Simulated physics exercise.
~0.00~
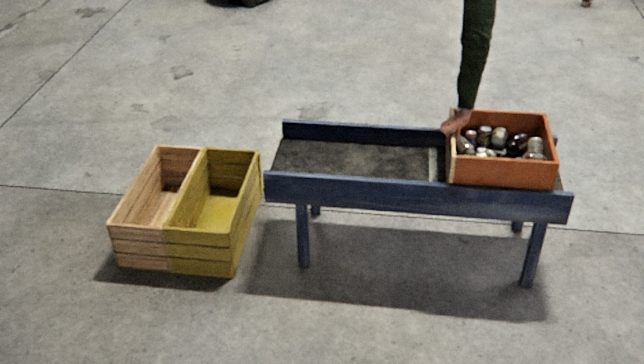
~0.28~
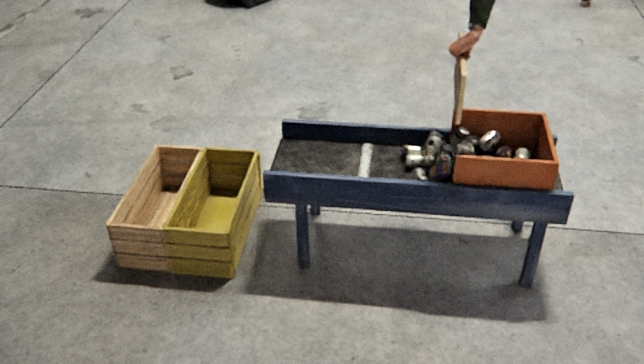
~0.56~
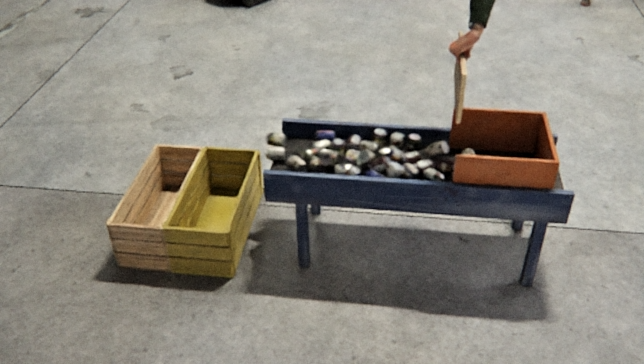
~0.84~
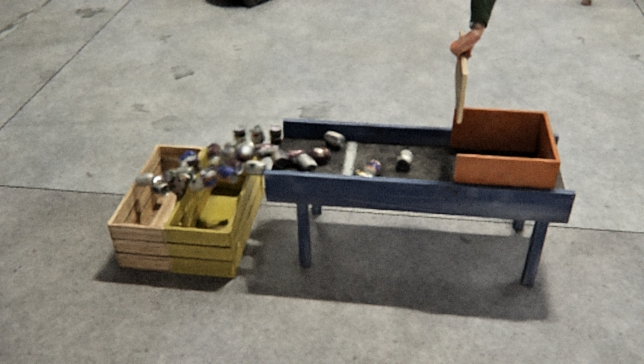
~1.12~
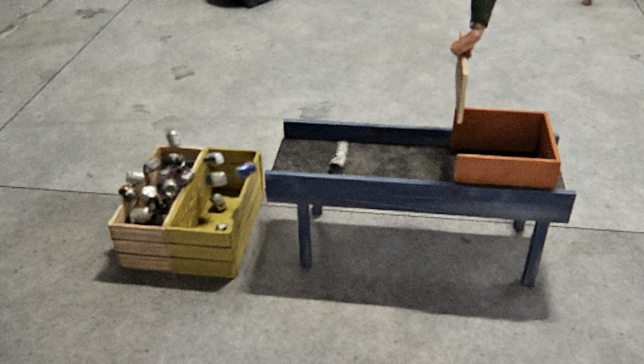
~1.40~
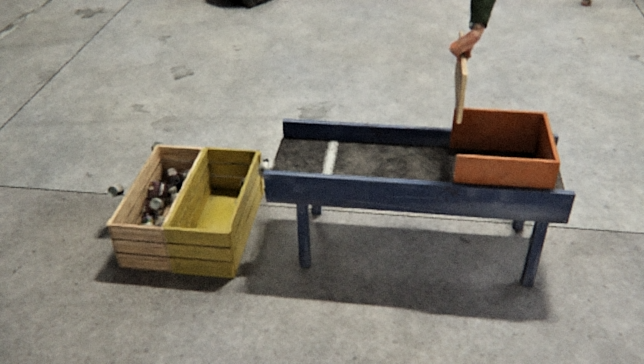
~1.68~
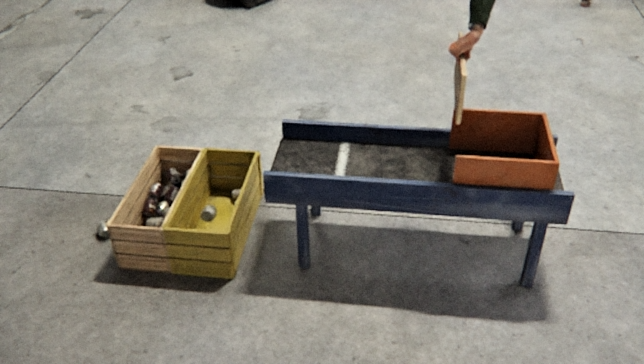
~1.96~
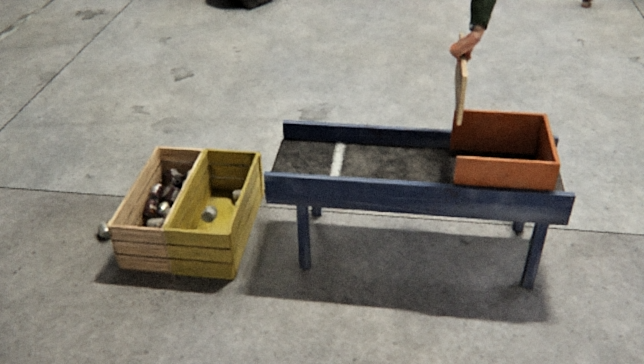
On a grey concrete floor seen from above at an angle, a low blue-framed conveyor stands with an orange bin of small cans at its right end. To its left sit a yellow tub and, beyond it, a pale wooden box. A hand lifts a wooden gate from the orange bin, and the cans spill leftward along the dark belt as a white stripe travels with it. They fly off the left end in a cluster, tumbling into both containers. Most finally lie in the wooden box, with a few in the yellow tub and at least one on the floor beyond, while the hand still holds the gate.
